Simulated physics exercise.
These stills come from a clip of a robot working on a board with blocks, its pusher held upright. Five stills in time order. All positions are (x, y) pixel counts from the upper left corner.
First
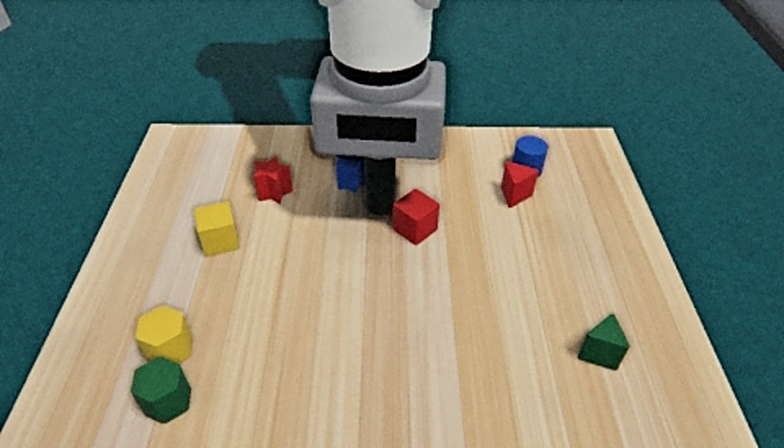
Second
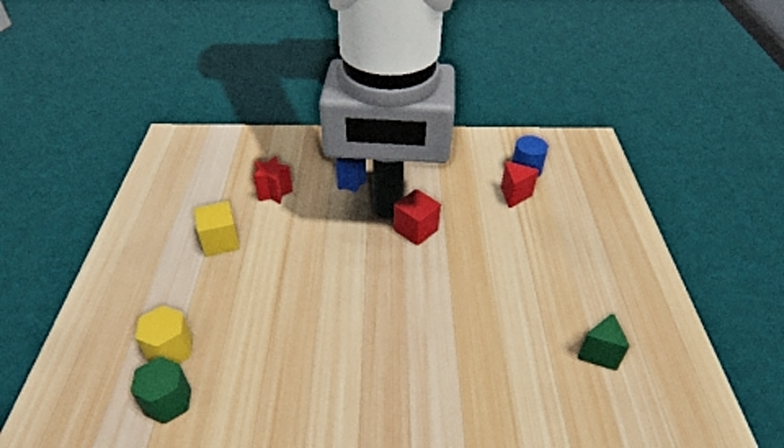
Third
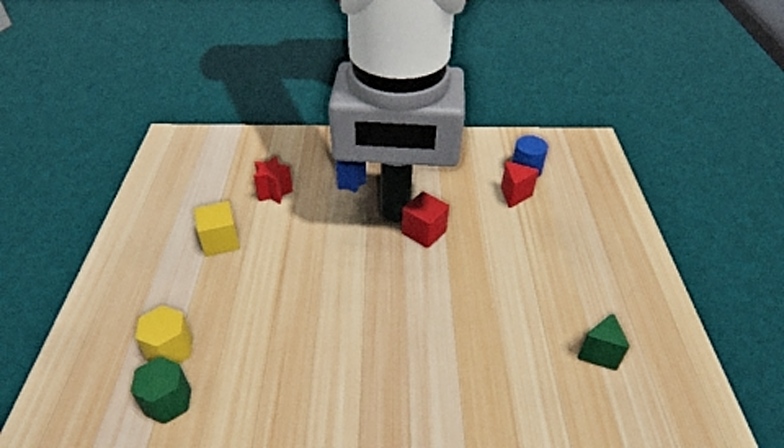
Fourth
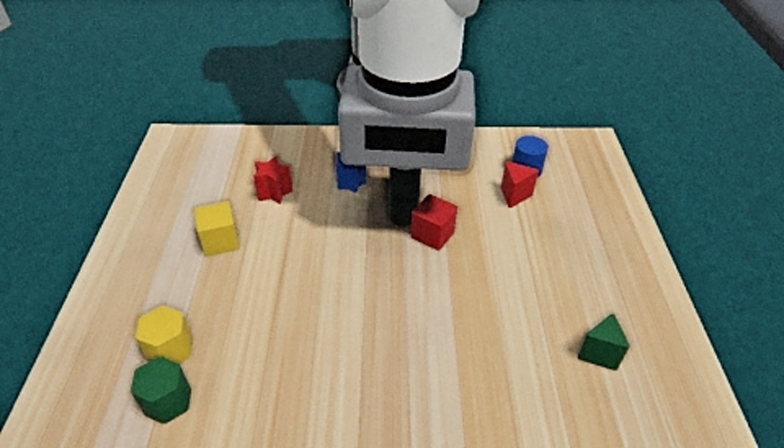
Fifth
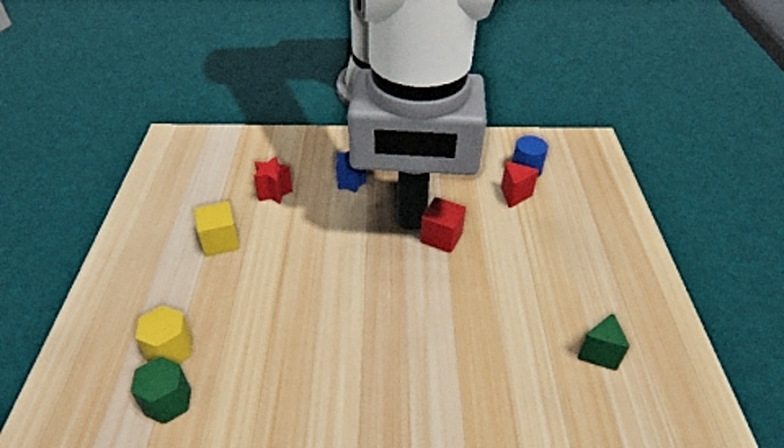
On a wooden board over a teal surface, a robot arm's dark pusher moves right, nudging a red block slightly rightward.
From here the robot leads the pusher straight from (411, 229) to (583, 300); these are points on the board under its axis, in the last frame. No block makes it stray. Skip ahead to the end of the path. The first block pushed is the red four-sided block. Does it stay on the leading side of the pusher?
By the time the path ends, the red four-sided block has slid off to the side or behind.
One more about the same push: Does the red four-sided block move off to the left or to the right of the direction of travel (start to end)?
The left.
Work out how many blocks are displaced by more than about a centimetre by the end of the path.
That makes 1 block.
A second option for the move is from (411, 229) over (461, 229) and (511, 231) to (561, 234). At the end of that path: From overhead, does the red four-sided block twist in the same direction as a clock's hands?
In short: Yes.
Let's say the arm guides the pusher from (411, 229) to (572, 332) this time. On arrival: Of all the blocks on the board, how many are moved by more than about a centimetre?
Once the path ends, one block will have shifted.
What follows on the original path. One third of the way, pusher (467, 242); red four-sided block (504, 226), turned 35° anticlockwise.
Two thirds of the way, pusher (526, 267); red four-sided block (555, 234), turned 70° anticlockwise.
At the end, pusher (586, 292); red four-sided block (560, 234), turned 85° anticlockwise; green triangular block not moved.
